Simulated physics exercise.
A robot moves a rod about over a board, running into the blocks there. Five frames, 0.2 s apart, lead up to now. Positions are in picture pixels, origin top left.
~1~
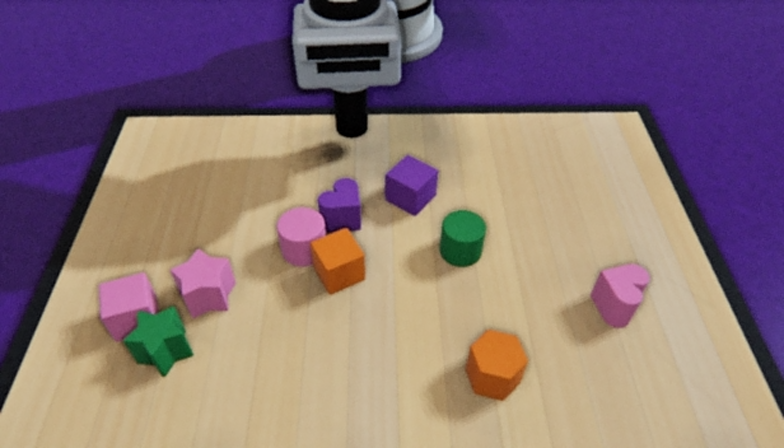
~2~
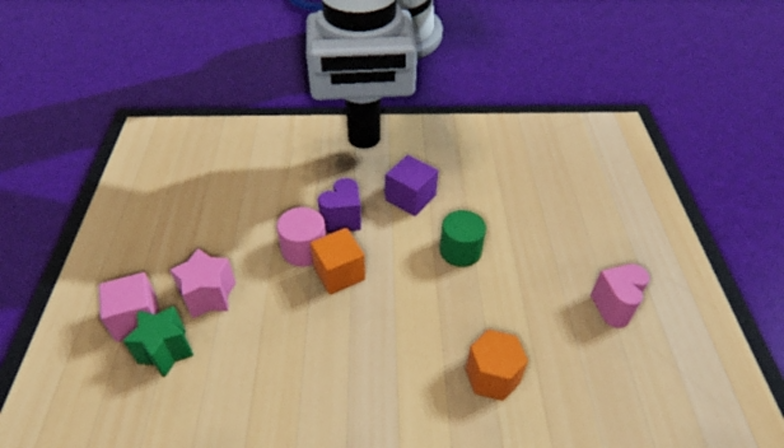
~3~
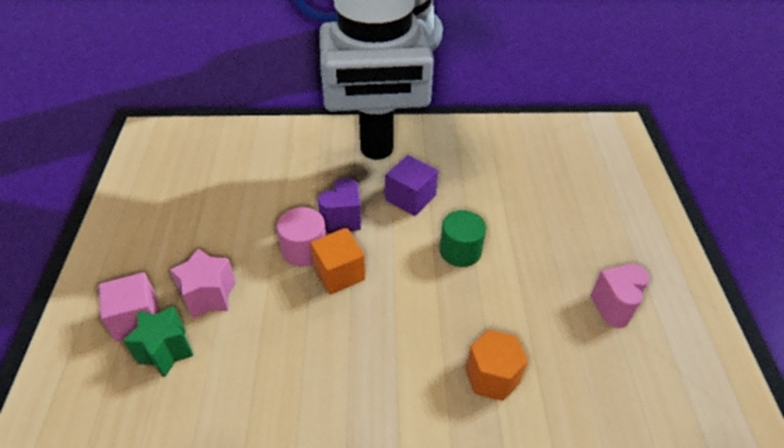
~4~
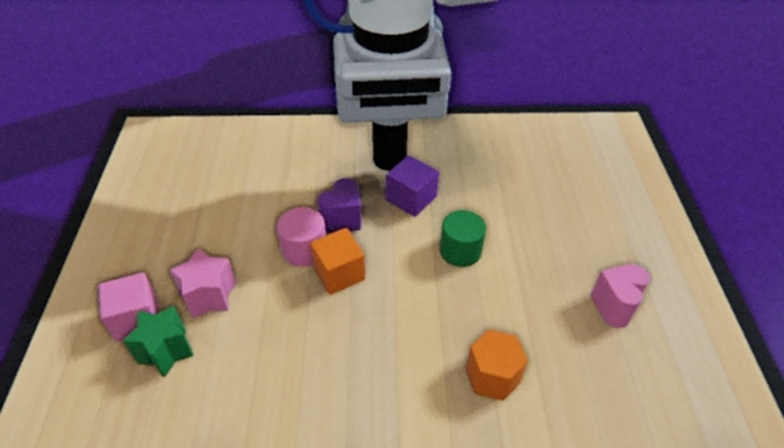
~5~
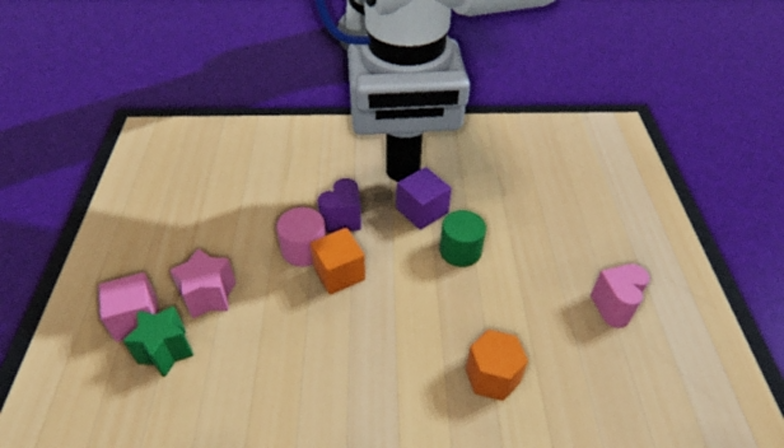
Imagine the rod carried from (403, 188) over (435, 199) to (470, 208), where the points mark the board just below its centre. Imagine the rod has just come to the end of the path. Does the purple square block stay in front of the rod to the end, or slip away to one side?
That block drops off.
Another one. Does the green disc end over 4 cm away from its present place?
I expect not.
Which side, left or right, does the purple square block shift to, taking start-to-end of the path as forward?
It's going to go right.
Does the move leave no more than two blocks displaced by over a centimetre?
That would be a yes.
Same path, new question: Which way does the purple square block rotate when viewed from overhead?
The block turns clockwise.
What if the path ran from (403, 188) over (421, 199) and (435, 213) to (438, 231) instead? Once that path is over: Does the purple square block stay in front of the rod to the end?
Short answer: Yes.
What follows on the original path. Halfway along, rod (438, 183); purple square block (447, 201), turned 30° clockwise; green disc (469, 232).
At the end, rod (472, 191); purple heart-shaped block unmoved; purple square block (461, 208), turned 50° clockwise; green disc (473, 243).
